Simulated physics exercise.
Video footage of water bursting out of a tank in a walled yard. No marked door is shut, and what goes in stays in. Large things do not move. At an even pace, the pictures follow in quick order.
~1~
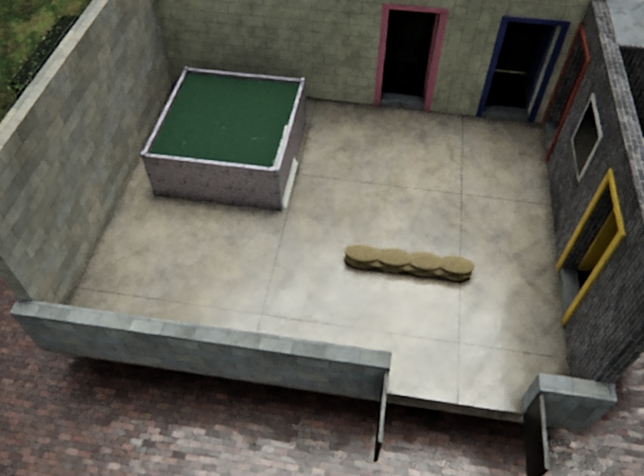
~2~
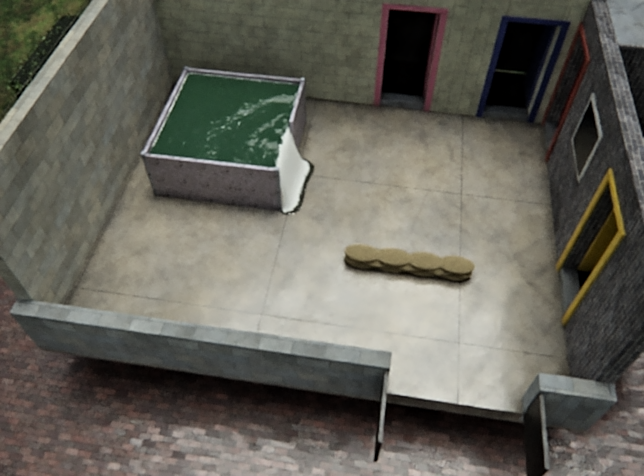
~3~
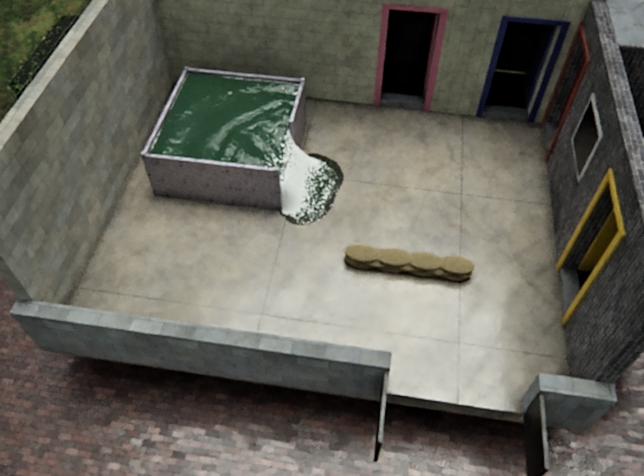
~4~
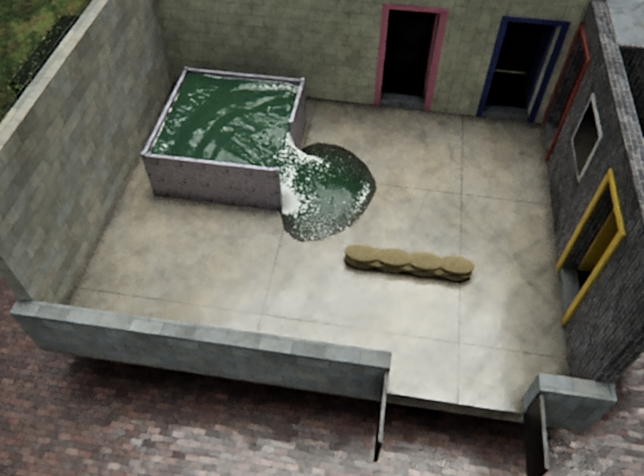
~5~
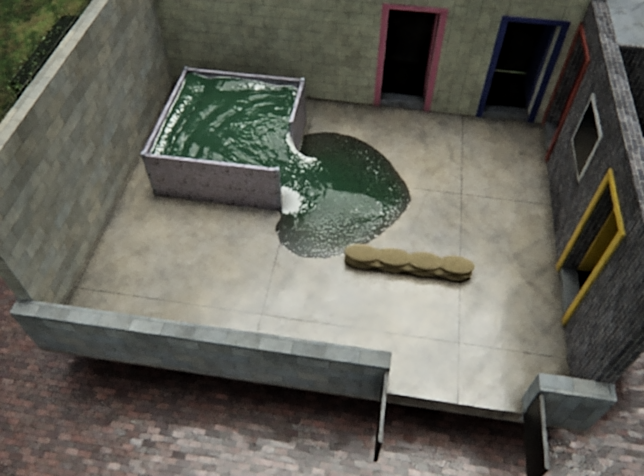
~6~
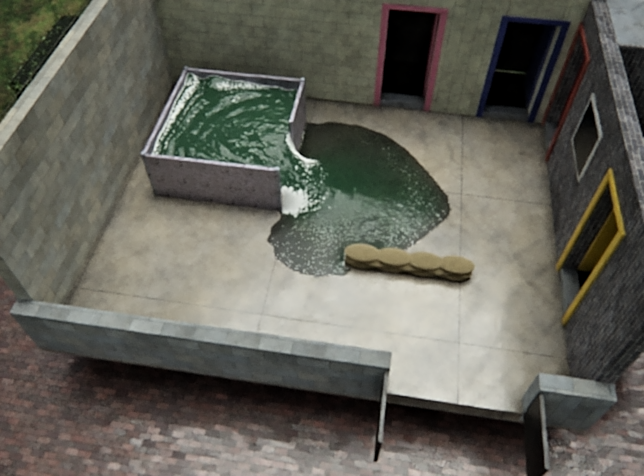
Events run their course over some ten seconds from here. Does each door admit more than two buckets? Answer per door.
The yellow door: It does; the blue door: It does; the pink door: It does not; the red door: It does.
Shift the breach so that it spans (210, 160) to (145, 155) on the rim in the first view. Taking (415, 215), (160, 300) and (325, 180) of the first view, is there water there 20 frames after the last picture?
Going in your order, I'd say still bare, then drenched, then still bare.
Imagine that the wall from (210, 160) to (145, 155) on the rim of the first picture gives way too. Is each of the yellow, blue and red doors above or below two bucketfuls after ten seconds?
Going through them, the yellow one clears the cutoff, the blue one falls below the cutoff, the red one falls below the cutoff.
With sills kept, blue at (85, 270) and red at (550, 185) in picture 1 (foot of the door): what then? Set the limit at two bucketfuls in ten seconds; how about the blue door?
Well, the way I see it, the blue door stays short of the threshold.
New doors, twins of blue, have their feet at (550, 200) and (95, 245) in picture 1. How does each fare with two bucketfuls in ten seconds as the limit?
Tops it; comes up short.
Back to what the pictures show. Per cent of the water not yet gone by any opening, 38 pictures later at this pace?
82 % or so.
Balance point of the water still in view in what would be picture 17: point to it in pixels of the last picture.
Centre: Close to (318, 180).
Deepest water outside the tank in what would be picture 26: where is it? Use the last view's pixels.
My estimate is about (551, 241).
A moment on, water covers 40 % of the floor; the yellow door wet at the sill, nothing in, the blue door not reached, the pink door wet at the sill, nothing in, the red door not reached.
Next, water covers 45 % of the floor; the yellow door over two buckets in, the blue door wet at the sill, nothing in, the pink door wet at the sill, nothing in, the red door under two buckets in.
Then, water covers 55 % of the floor; the yellow door far over two buckets in, the blue door over two buckets in, the pink door wet at the sill, nothing in, the red door over two buckets in.
Later, water covers 70 % of the floor; the yellow door far over two buckets in, the blue door far over two buckets in, the pink door wet at the sill, nothing in, the red door far over two buckets in.
In the end, water covers 90 % of the floor; the yellow door far over two buckets in, the blue door far over two buckets in, the pink door wet at the sill, nothing in, the red door far over two buckets in.
